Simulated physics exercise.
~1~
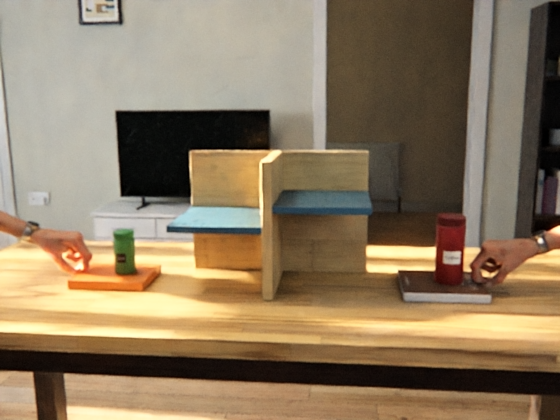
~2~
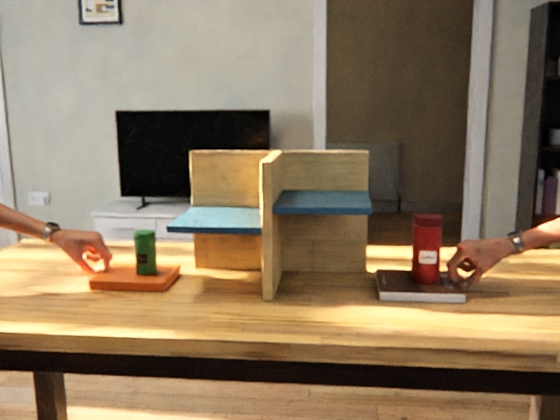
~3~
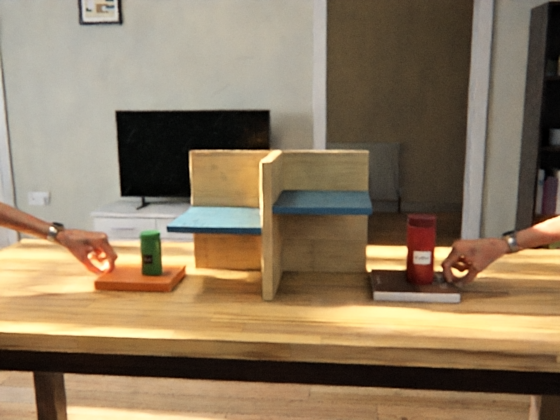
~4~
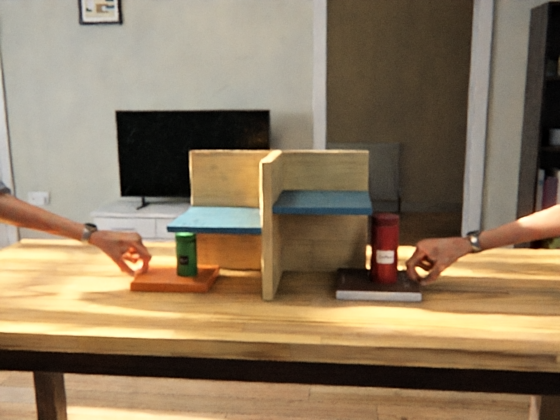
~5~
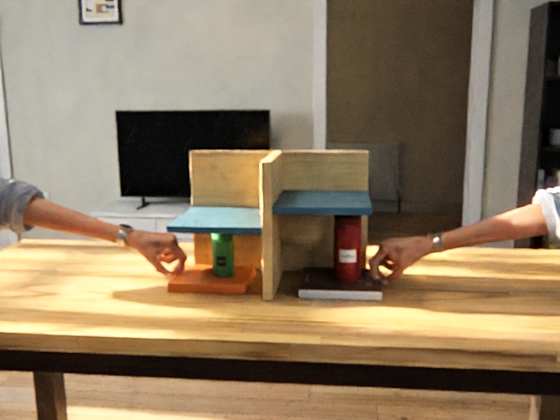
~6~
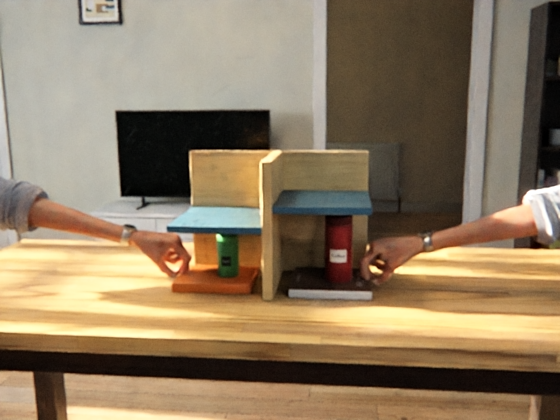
Two hands slide a green shaker and a red jar upright beneath low blue shelves.
